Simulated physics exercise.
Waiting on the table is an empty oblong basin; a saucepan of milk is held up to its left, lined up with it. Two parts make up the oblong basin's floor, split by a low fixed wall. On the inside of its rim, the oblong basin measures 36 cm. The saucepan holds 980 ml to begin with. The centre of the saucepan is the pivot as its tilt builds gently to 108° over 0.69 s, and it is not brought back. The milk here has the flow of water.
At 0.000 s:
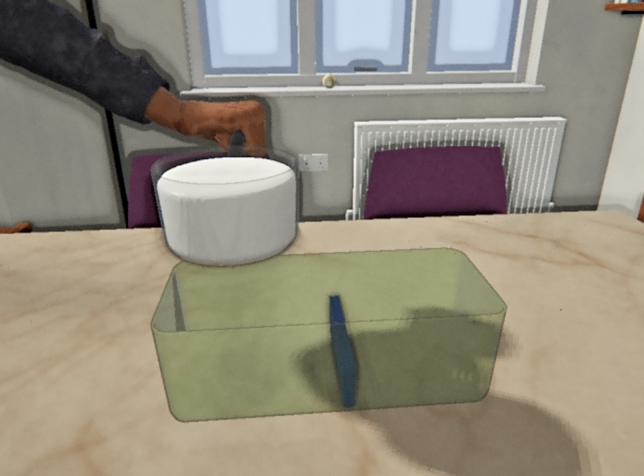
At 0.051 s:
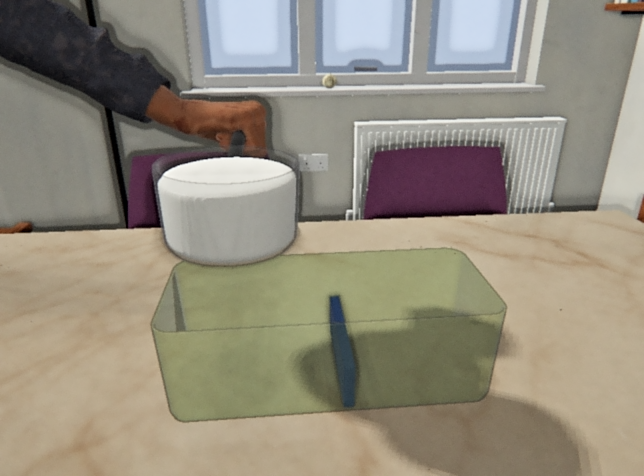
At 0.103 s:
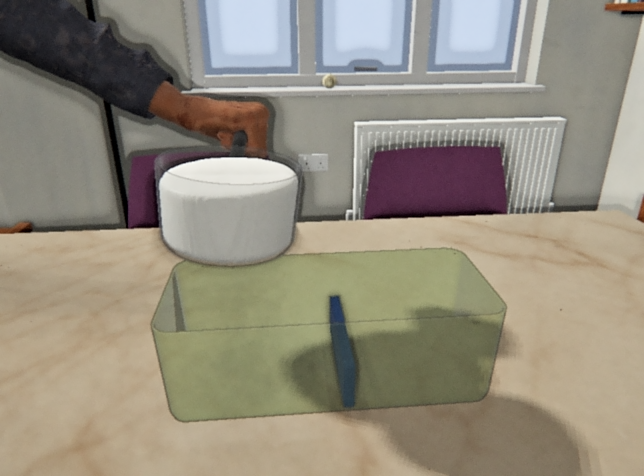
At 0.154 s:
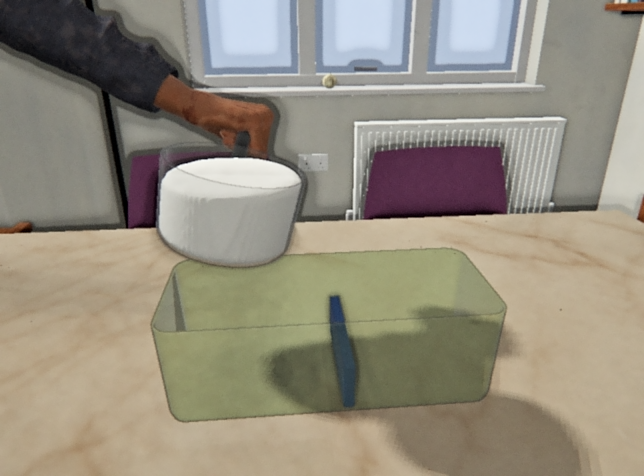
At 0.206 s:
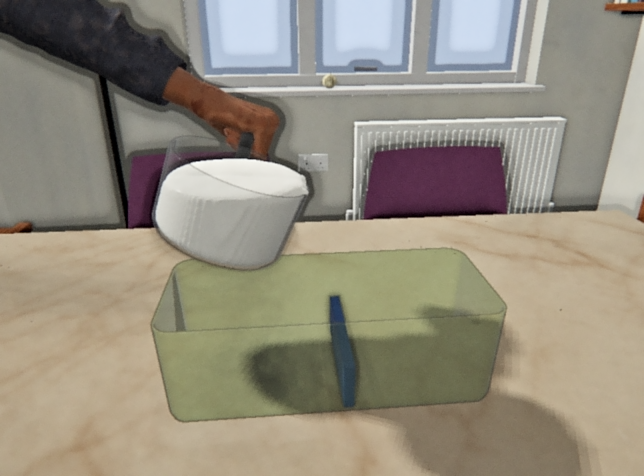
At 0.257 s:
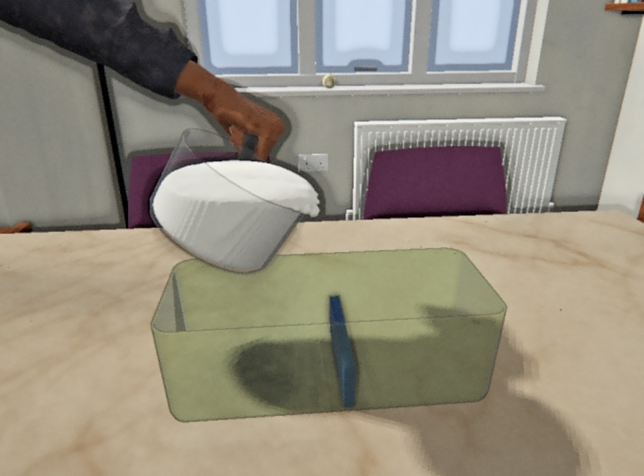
On a marble-look table, a hand gradually tilting a clear saucepan of milk rightward above a green, see-through oblong basin with a blue divider.
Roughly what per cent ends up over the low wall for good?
About 51 in every hundred.
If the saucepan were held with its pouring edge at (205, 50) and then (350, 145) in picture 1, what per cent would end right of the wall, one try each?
I'd say 5 percent on the first go, 95 percent on the next.
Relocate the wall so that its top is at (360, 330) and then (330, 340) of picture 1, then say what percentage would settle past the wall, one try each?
Respectively close to 25 and 65 %.
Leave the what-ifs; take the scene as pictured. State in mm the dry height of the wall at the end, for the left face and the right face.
Some 38 mm on the left and 32 mm on the right.
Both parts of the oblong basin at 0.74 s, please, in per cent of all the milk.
Around 40 on the left and around 52 on the right.
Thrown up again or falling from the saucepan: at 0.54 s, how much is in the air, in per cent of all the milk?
26 %.
By 0.54 s the tilt is 95° and 32 per cent is still to pour, 9 is left of the wall and 33 right of it.
By 0.74 s the tilt is 108° and 6 per cent is still to pour, 39 is left of the wall and 51 right of it.
By 0.96 s the tilt is 108° and 0 per cent is still to pour, 46 is left of the wall and 51 right of it.
By 1.19 s the tilt is 108° and 0 per cent is still to pour, 48 is left of the wall and 51 right of it.
At rest 48 per cent lies left of the wall, 51 right of it and 1 outside.
